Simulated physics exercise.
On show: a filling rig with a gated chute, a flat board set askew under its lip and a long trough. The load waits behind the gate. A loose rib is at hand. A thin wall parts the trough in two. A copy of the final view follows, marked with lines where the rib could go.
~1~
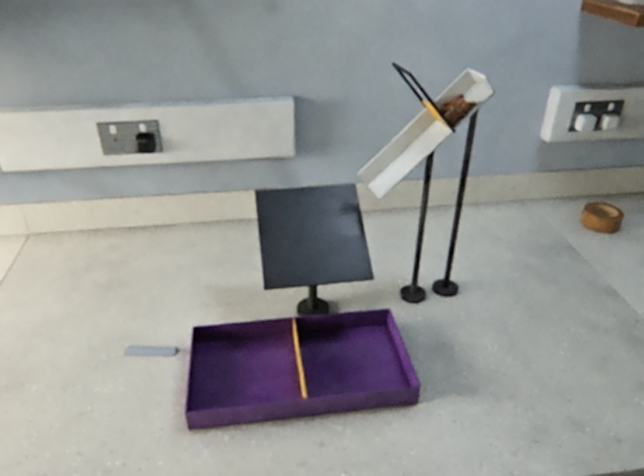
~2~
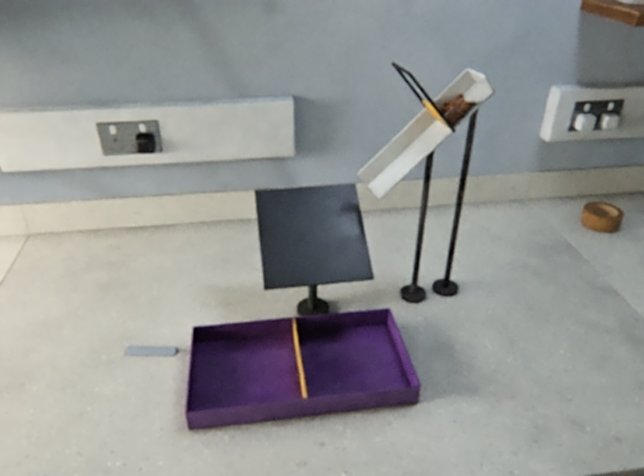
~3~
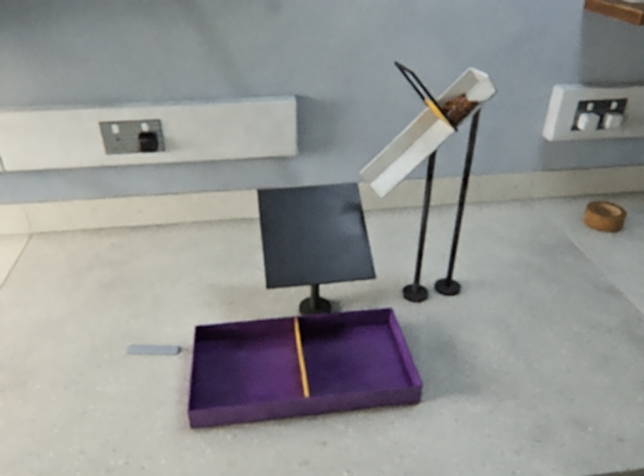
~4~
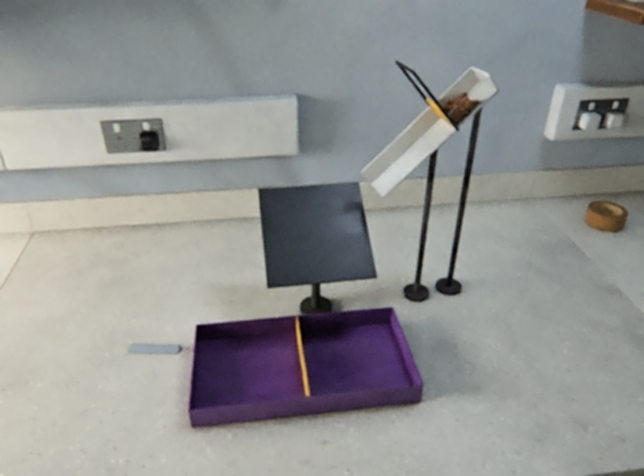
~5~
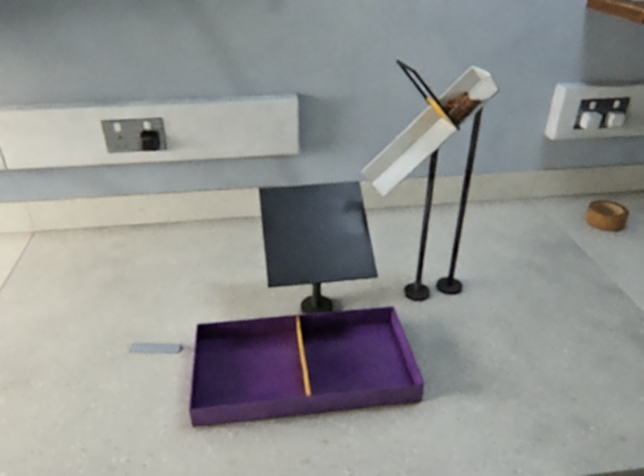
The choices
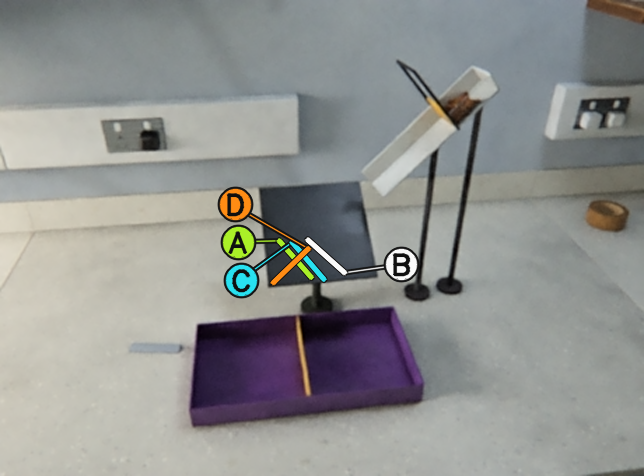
On a pale countertop against a blue-grey wall, a white sloping chute on two black stands holds a brown load behind its closed gate, above a tilted dark board and a purple trough split by a thin yellow wall. Nothing in the setup moves; only the view shifts very slightly.
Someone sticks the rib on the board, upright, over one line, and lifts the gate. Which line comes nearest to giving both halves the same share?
Use line D.
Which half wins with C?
Right.
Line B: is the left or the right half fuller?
Right.
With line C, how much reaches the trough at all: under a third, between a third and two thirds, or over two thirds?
Line C gives over two thirds.
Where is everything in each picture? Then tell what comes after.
In the first frame, load behind the gate at (451, 113), cereal balls; lip of the chute at (374, 193), sloping fairly steeply.
In the second frame, middle of the board at (312, 233), tilted fairly steeply; middle of its low edge at (320, 284); of its high edge at (306, 187).
In the third frame, front corners of the trough at (188, 411) and (422, 385); front end of its middle wall at (308, 398); gate still shut at (434, 107).
In the fourth frame, middle of the load at (455, 111); lip at (377, 191).
In the fifth frame, middle of the load at (456, 111); lip at (378, 190).
On the marked copy, line A from (279, 240) to (311, 277); line B from (307, 239) to (344, 272); line C from (292, 242) to (323, 279); line D from (308, 248) to (273, 282).
If A is chosen, of what is caught, a small part in the left half, nearly all in the right.
If B is chosen, of what is caught, a small part in the left half, nearly all in the right.
If C is chosen, of what is caught, a stray few in the left half, nearly all in the right.
If D is chosen, of what is caught, about half in the left half, about half in the right.
